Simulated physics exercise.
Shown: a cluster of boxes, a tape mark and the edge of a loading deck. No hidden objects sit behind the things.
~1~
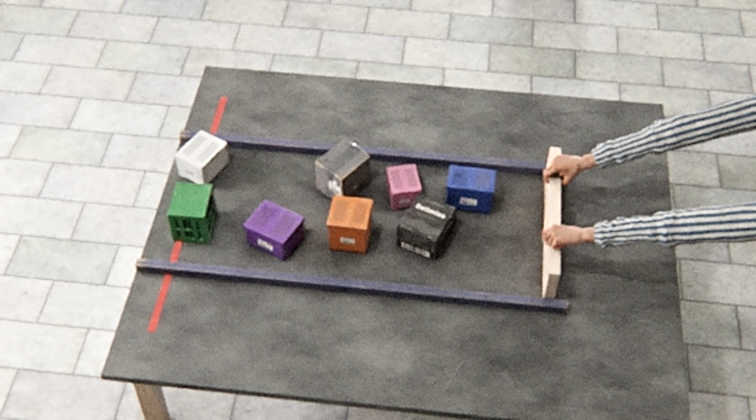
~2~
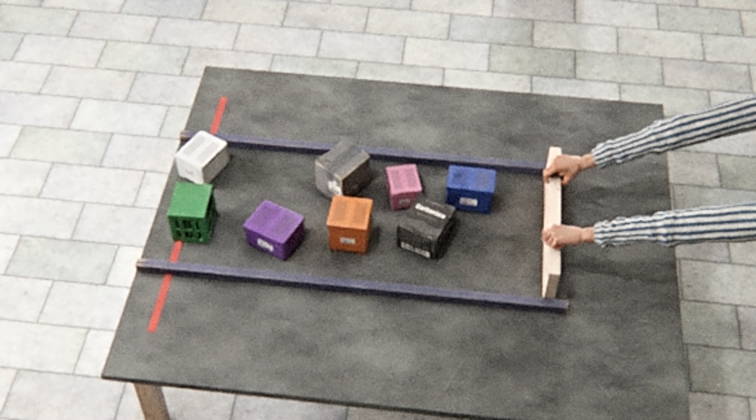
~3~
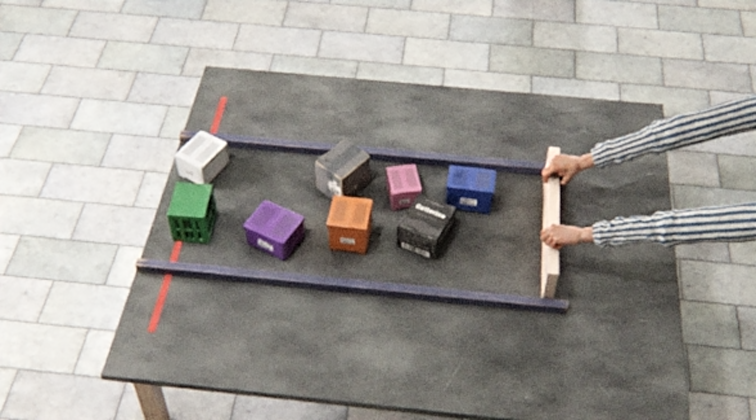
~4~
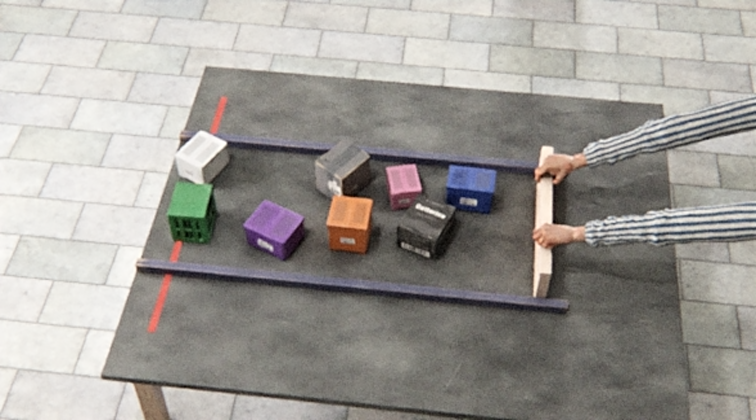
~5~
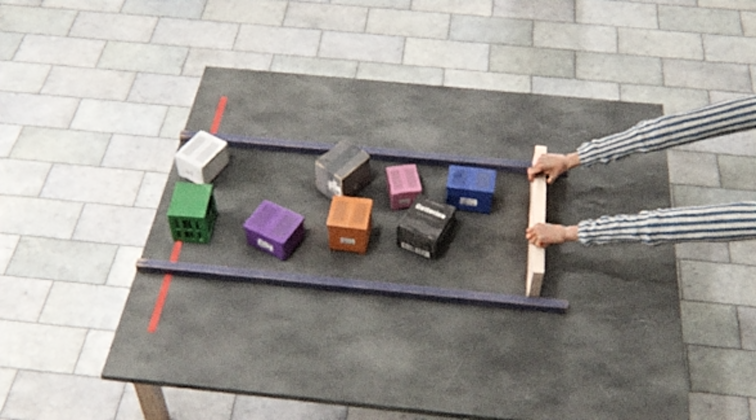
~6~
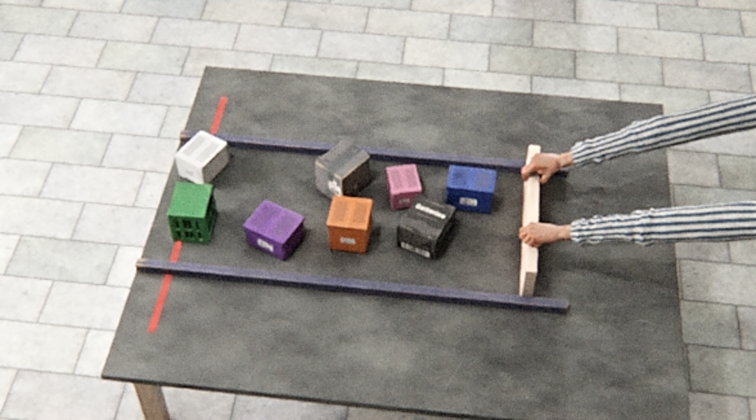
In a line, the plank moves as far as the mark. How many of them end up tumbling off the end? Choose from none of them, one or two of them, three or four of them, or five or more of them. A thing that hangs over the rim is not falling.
Five or more of them do.
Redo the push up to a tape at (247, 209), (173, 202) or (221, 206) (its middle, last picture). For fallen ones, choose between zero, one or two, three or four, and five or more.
Well, in the order given, it's three to four, at least five and three to four.
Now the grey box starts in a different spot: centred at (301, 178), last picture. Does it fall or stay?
Outcome for the grey box: It drops.
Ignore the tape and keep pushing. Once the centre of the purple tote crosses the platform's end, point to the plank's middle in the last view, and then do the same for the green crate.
The middle is at (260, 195) when it's the purple tote, and at (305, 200) when it's the green crate.
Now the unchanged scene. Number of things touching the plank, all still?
That number would be 2.
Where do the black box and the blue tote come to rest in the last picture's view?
Around (165, 206) and around (176, 164).
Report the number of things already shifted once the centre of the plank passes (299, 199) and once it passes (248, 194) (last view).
The count is 8 at the first point and 8 at the second.
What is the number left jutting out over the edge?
I count 2 overhanging.
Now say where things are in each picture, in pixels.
The first frame shows white tote (203, 159); green crate (193, 213); purple tote (275, 231); plank (552, 222); tape (191, 203).
The second frame shows green crate (193, 213); blue tote (470, 190).
The third frame shows purple tote (275, 231); orange tote (350, 225).
The fourth frame shows white tote (203, 159); pink tote (403, 187).
The fifth frame shows green crate (193, 213); plank (537, 221).
The sixth frame shows white tote (203, 159); green crate (193, 213); purple tote (275, 231); plank (530, 220); tape (191, 203).
A little later, none off yet; white tote at rest near (203, 159); green crate at rest near (193, 213); purple tote at rest near (274, 231).
When it is over, the number that fall off is five or more; down, pink tote, orange tote, grey box, purple tote, green crate and white tote.
